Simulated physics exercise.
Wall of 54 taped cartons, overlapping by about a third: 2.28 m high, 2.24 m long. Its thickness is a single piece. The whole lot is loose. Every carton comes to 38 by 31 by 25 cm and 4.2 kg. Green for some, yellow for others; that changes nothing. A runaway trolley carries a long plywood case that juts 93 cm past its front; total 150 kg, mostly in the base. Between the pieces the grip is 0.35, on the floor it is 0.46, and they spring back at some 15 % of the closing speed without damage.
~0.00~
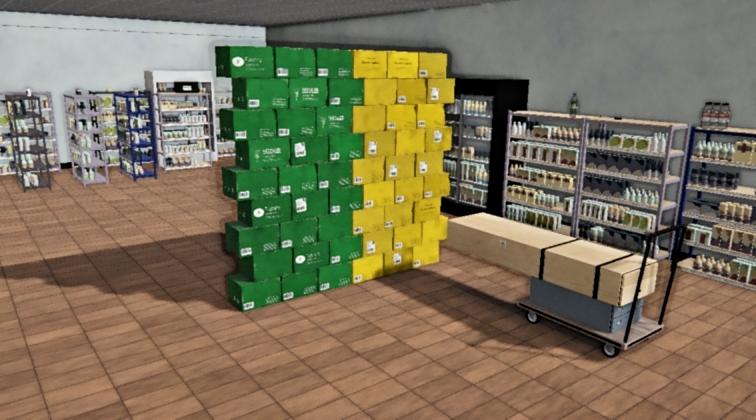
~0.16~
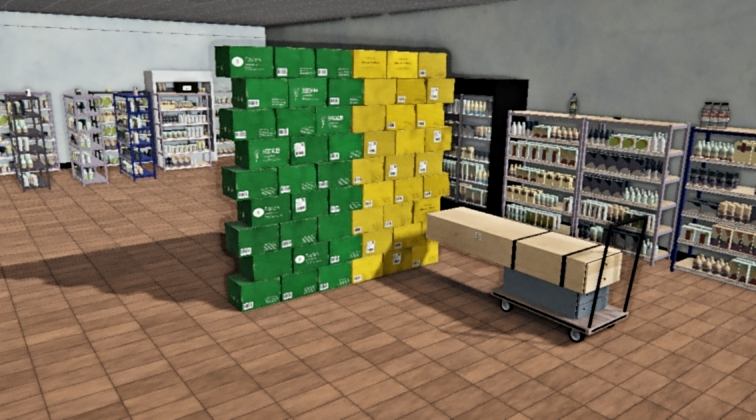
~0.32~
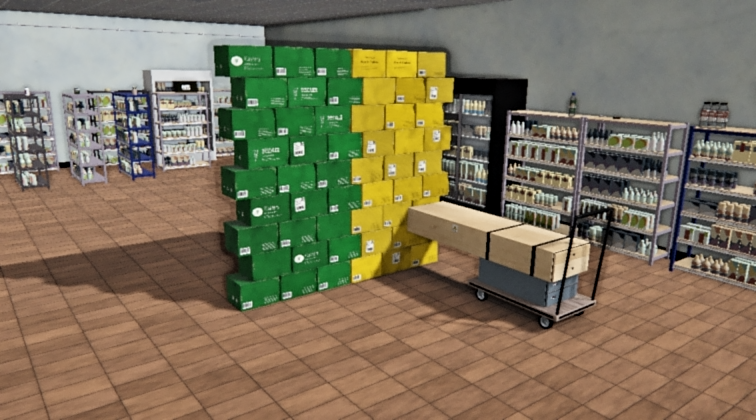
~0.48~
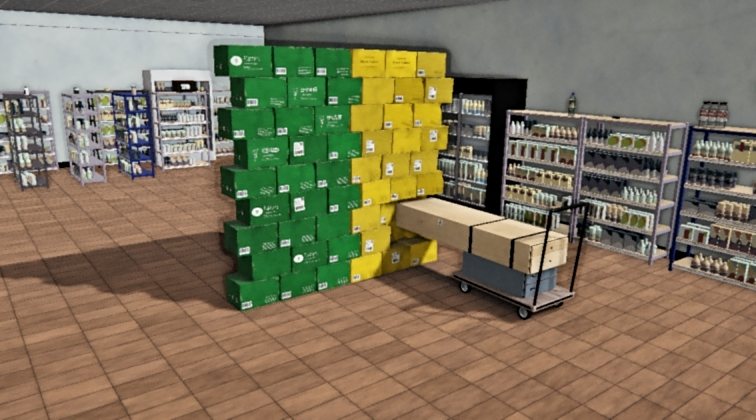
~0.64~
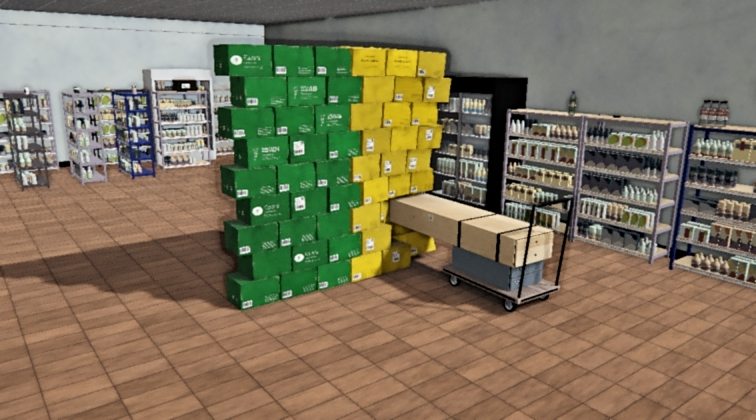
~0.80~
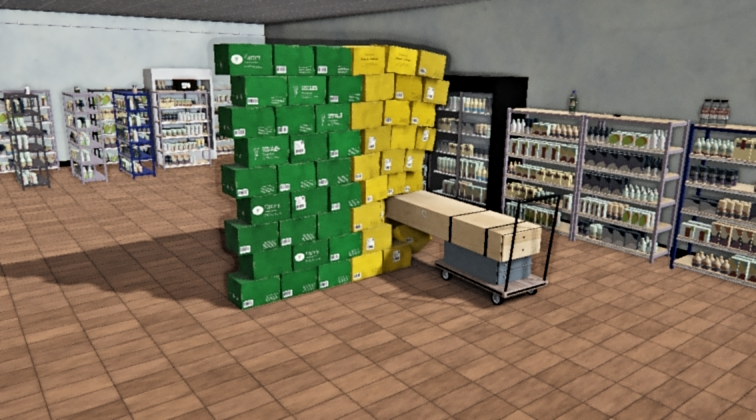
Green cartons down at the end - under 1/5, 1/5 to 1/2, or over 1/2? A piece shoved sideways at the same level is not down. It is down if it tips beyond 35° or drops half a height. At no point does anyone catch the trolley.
Under 1/5.
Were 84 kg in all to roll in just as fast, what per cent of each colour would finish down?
Colour by colour that makes green 20, yellow 90 percent.
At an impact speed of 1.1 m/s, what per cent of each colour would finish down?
The green would finish 0 in a hundred down, the yellow 0 in a hundred.
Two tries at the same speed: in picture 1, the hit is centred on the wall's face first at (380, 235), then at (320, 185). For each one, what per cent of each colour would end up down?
Down by colour - green: 80%, then 10%; yellow: 90%, then 0%.
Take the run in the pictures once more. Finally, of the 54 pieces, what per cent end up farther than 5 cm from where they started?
45 percent of them have shifted.
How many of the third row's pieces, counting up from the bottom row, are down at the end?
Exactly 2 finish down.
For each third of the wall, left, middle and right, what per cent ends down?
0 / 20 / 90 %, left to right.
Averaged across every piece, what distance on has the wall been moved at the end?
Roughly 35 cm.
Around 1.14 s, load 81 cm past the wall's line, still rolling; none of the 27 green cartons down (4 of 54 in all colours); top green carton unmoved; top yellow carton displaced 43 mm.
Around 1.92 s, load 1.36 m past the wall's line, still rolling; none of the 27 green cartons down (13 of 54 in all colours); top green carton unmoved; top yellow carton displaced 12 cm.
Around 2.52 s, load 1.58 m past the wall's line, still rolling; none of the 27 green cartons down (18 of 54 in all colours); top green carton unmoved; top yellow carton tipped 7°.
Around 3.68 s, load 1.67 m past the wall's line, stopped; none of the 27 green cartons down (21 of 54 in all colours); top green carton unmoved; top yellow carton on its side.
Finally (4.5 s), load 1.66 m past the wall's line, stopped; none of the 27 green cartons down (21 of 54 in all colours); top green carton unmoved; top yellow carton 2.02 m lower. That is 0 per cent. Seen by the last camera, middles, top green carton near (243, 60), top yellow carton near (443, 274).
